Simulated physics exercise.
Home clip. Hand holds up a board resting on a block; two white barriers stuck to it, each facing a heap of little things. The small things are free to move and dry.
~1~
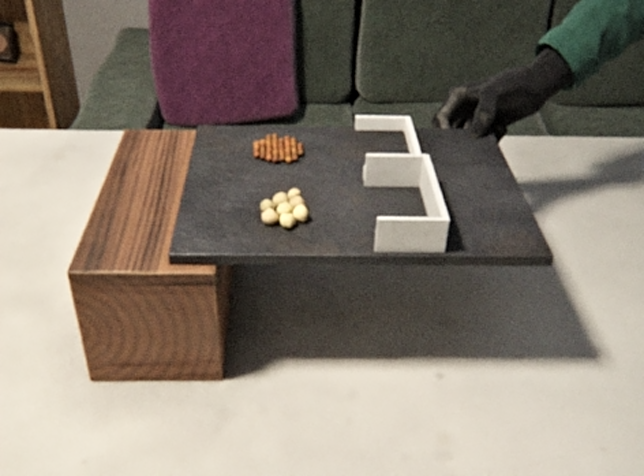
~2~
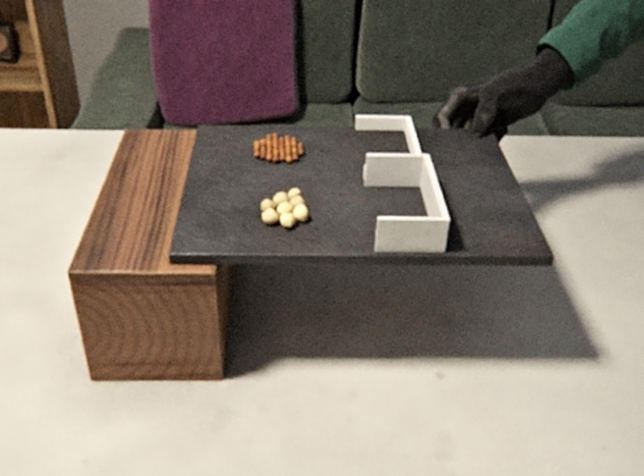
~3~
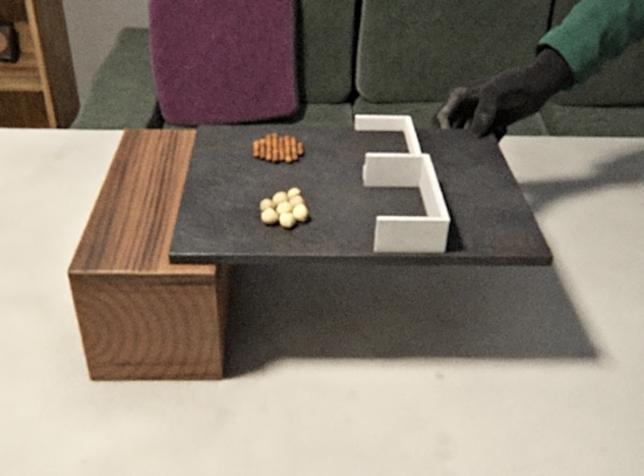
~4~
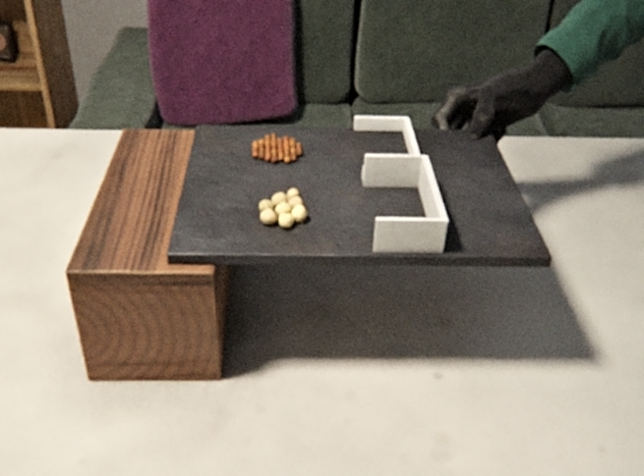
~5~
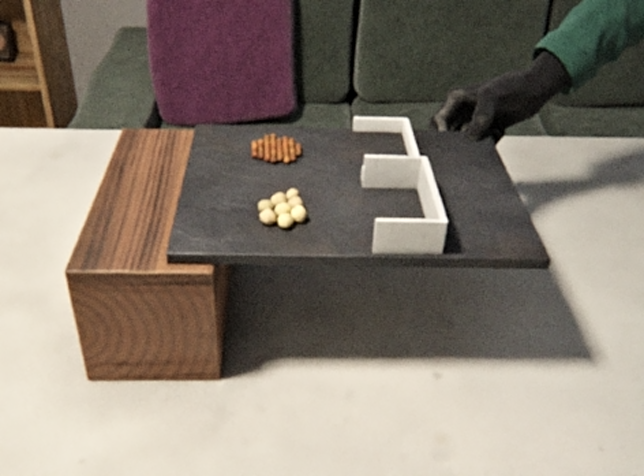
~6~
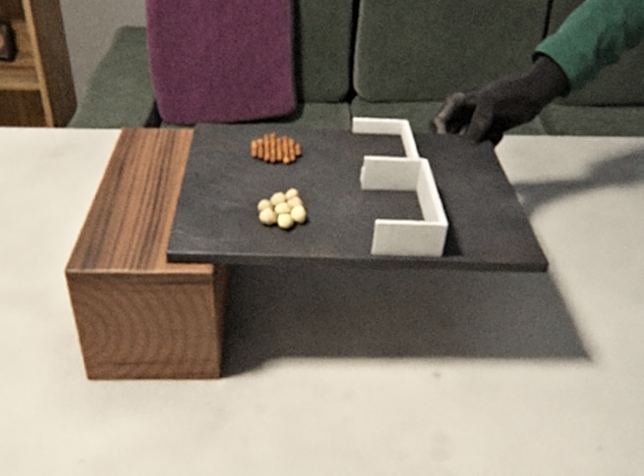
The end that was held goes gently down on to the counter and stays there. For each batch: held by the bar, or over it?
The front batch is arrested; the back batch is arrested.
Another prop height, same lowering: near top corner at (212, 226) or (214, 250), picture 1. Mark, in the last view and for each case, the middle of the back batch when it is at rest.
(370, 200) and (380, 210).
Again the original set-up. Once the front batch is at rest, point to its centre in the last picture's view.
Around (397, 277).
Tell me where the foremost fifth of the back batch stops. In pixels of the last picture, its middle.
Centre near (386, 217) px.
Then, 0.33 s past the last view, board sloping at 9°; front batch where it was; back batch where it was.
Then, 0.76 s past the last view, board sloping at 20°; front batch on its way down; back batch has reached its bar.
Then, 1.22 s past the last view, board resting at 27°; front batch has reached its bar; back batch has reached its bar.
Finally, board resting at 27°; front batch gathered behind its bar; back batch gathered behind its bar.
